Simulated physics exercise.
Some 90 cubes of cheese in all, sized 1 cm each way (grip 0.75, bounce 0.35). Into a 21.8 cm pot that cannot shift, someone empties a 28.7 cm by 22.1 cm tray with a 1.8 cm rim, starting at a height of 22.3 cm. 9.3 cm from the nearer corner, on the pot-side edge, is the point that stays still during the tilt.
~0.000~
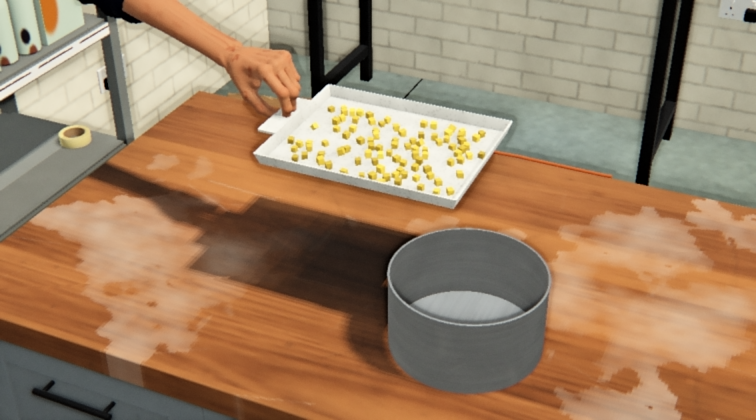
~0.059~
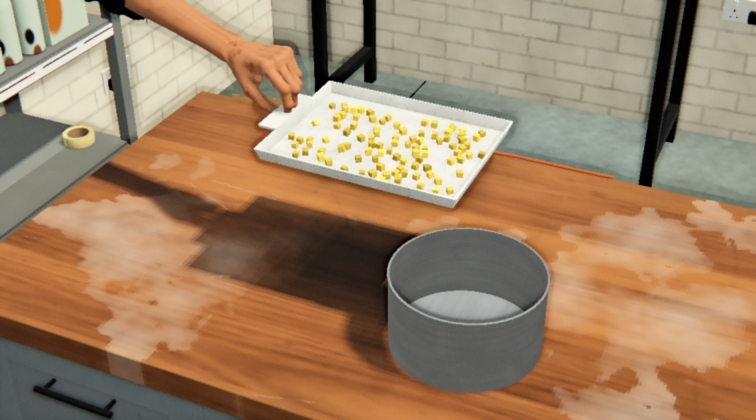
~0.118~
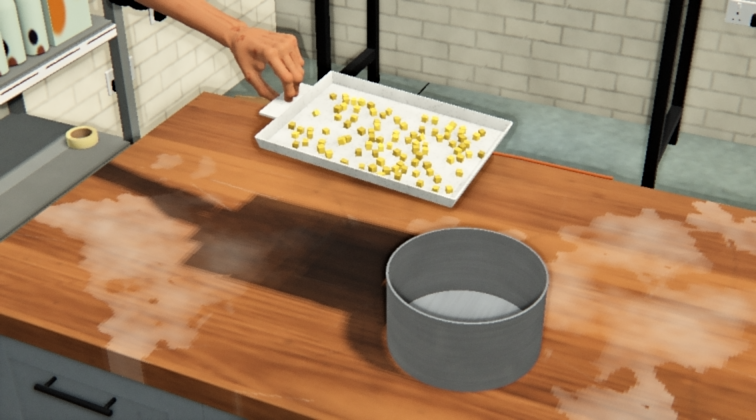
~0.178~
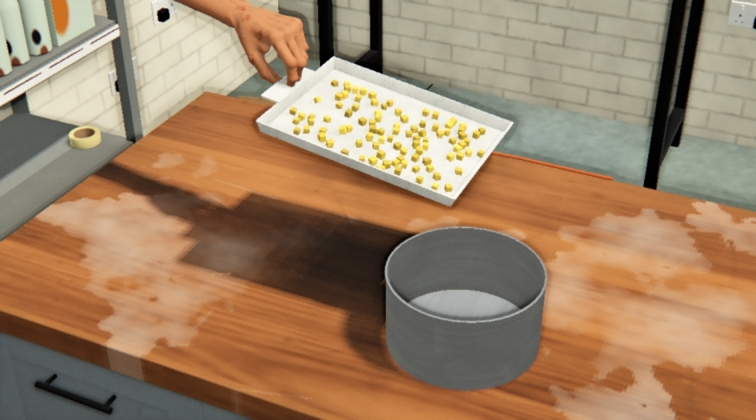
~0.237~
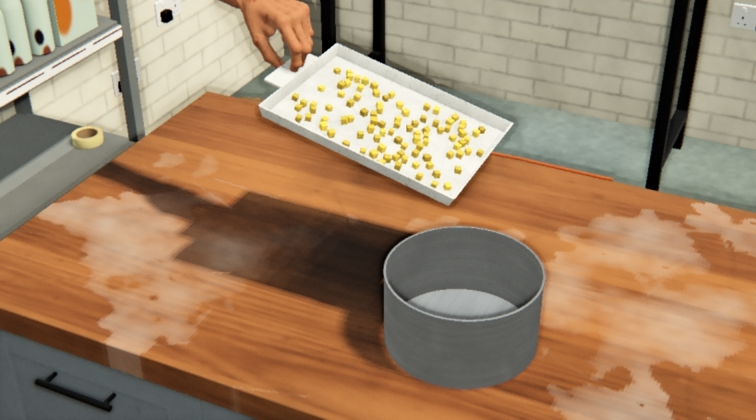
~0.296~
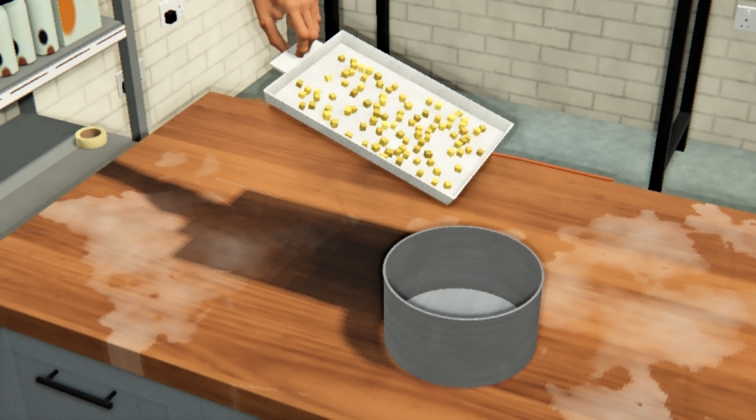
A hand reaching in from the upper left grips the tab of a white tray of small yellow cubes and tilts it steadily, its left side rising while the cubes stay scattered across it. Below, an empty grey round pot stands on a stained wooden counter, with a tape roll at left. The kitchen, with white brick walls, is seen from above, the view drifting very slightly.
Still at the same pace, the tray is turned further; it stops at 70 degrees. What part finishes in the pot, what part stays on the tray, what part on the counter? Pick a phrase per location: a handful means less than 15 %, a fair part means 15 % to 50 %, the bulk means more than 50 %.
Pot: A fair part, tray: A fair part, counter: A fair part.
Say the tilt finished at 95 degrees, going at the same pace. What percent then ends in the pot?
In that case, near 45 percent.
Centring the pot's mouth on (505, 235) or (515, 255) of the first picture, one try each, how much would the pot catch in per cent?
Spot one: Some 50 per cent; spot two: Some 45 per cent.
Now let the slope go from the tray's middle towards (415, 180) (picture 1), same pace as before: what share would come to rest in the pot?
That would be close to 75 per cent.
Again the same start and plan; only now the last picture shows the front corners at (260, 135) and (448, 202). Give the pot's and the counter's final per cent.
Final per cent - pot 30, counter 0.
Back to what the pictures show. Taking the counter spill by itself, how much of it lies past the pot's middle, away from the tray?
About 90 percent of the spill.
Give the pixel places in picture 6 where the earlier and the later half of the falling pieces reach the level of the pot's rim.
Around (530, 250), then (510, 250).
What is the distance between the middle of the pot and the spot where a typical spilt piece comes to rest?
Roughly 30 centimetres.
After 0.61 s, tilt 44 degrees; the tray holds 100 %, the pot 0 %.
After 0.82 s, tilt 61 degrees; the tray holds 80 %, the pot 0 %.
After 1.14 s, tilt 70 degrees; the tray holds 40 %, the pot 25 %.
In the end, at 2.4 s, pot 25 %, tray 40 %, counter 35 %.
